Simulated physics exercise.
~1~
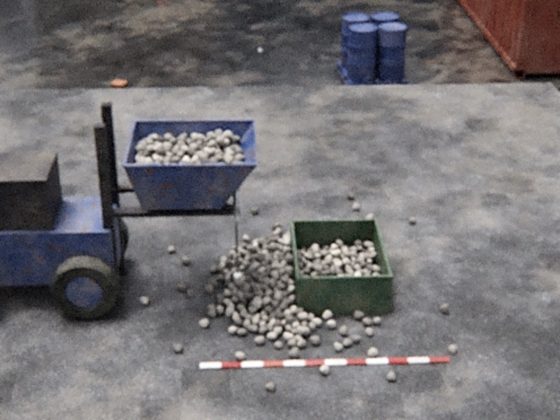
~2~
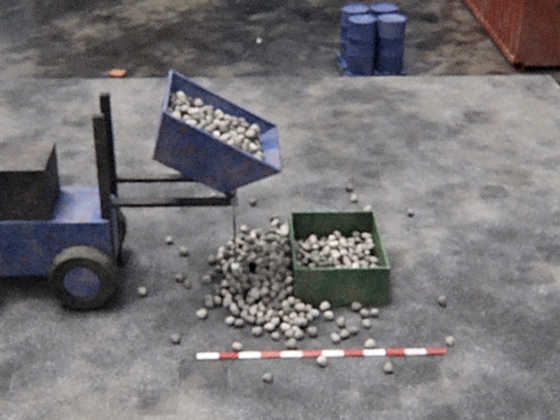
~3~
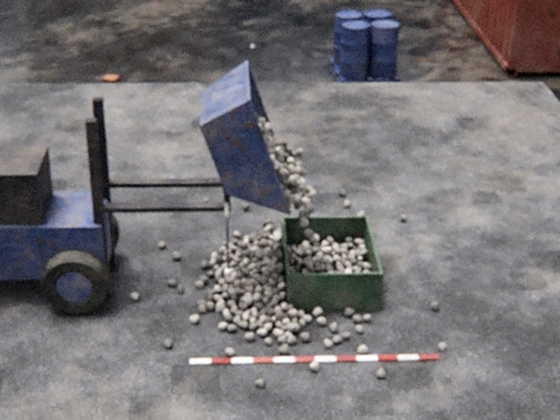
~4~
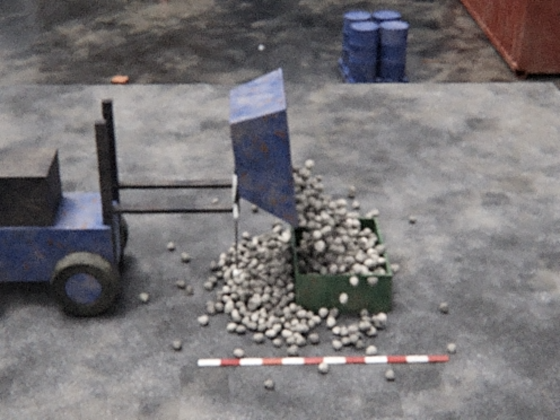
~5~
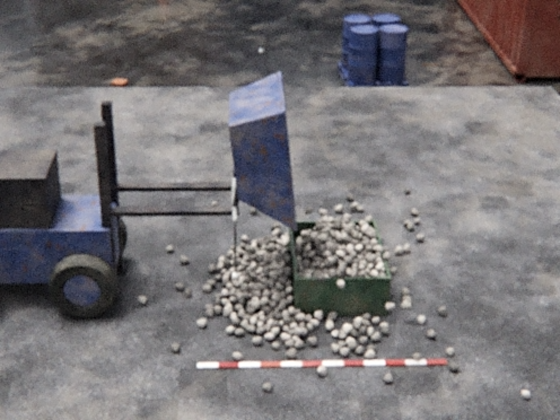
A blue forklift stands at the left of a stained grey concrete yard, seen from the side and slightly above, holding up a blue skip full of grey cobbles. In front of it, a loose heap of similar stones lies against a partly filled green bin, with a red and white staff nearby and blue barrels behind. The skip tilts forward to the right, steeper and steeper, until stones pour from its lip into the bin. It stops almost upright and empties, leaving the bin heaped over its rim and some stones scattered to the right.
